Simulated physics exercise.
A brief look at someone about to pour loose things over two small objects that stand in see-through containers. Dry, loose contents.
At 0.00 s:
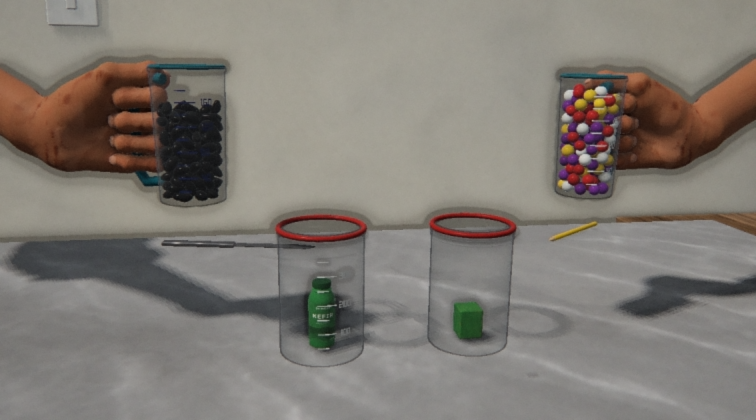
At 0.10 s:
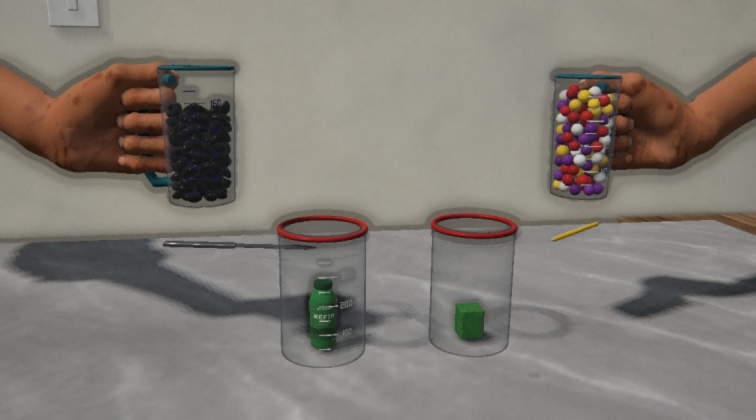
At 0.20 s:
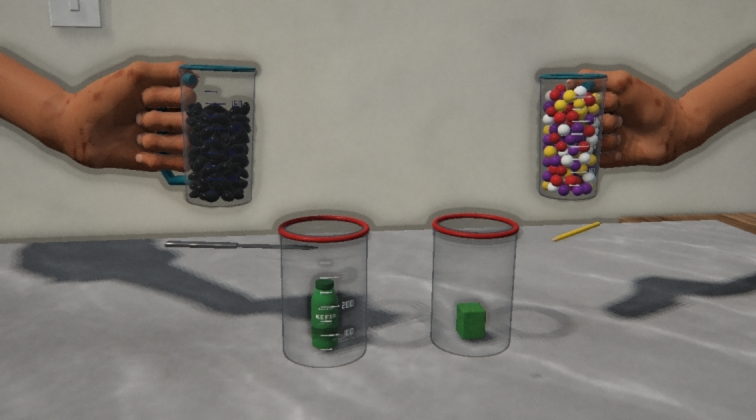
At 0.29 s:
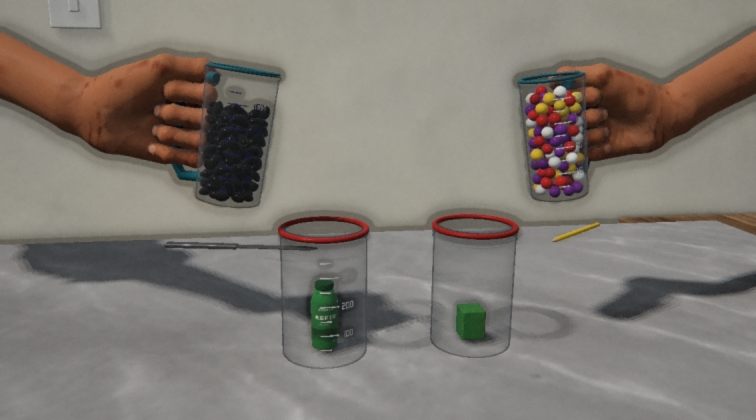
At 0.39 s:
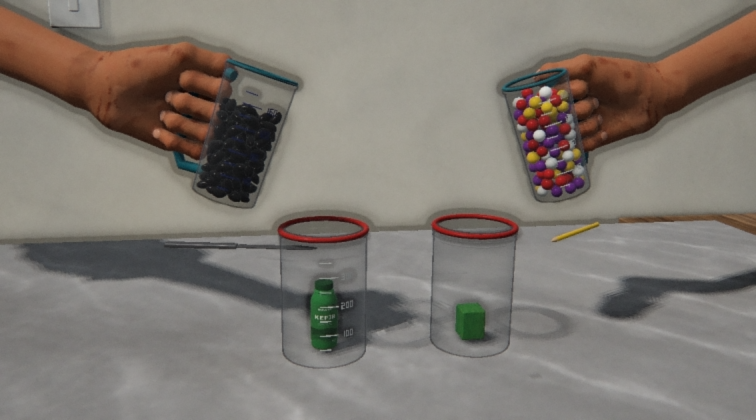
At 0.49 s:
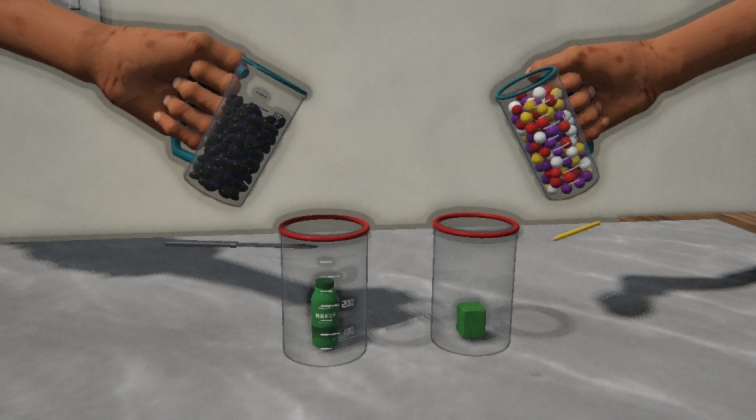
In the video, two hands hold clear cups, one of black beans and one of colorful beads, above see-through containers holding a green bottle and a green block. The hands move the cups inward, then tilt them toward each other.
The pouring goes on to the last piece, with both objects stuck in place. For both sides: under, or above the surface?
Left: Partly exposed; right: Fully enclosed.
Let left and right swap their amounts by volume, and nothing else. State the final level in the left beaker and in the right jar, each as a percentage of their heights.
Left fill 50 percent; right fill 45 percent.
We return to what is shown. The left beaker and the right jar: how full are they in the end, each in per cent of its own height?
Roughly 45 % for the left and 50 % for the right.
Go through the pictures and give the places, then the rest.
In the first picture, small bottle in the left beaker (322, 312), reaching about half way up; left cup (190, 134), three quarters full of black beans; small block in the right jar (468, 320), a quarter of its height or less; right cup (588, 136), nearly full of round plastic beads.
In the second picture, left cup (200, 135), upright; right cup (583, 136), upright.
In the third picture, left cup (219, 135), upright; right cup (570, 136), upright.
In the fourth picture, left cup (236, 136), tipped 9°; right cup (555, 137), tipped 9°.
In the fifth picture, left cup (243, 135), tipped 19°; right cup (549, 137), tipped 19°.
In the sixth picture, small bottle in the left beaker (325, 312); left cup (244, 134), tipped 29°; small block in the right jar (471, 320); right cup (550, 135), tipped 29°.
By 0.95 s, left beaker empty, all of its cupful still in the cup; right jar empty, all of its cupful still in the cup.
By 1.35 s, left beaker nearly empty, the larger part of its cupful still in the cup; right jar nearly empty, roughly two thirds of its cupful still in the cup.
By 1.69 s, left beaker a third full, none of its cupful still in the cup; right jar a third full, none of its cupful still in the cup.
When it is over (2.4 s), left beaker half full (surface near (325, 292)), nothing beside it; right jar half full (surface near (473, 283)), nothing beside it; the left thing is still showing; the right thing is covered.
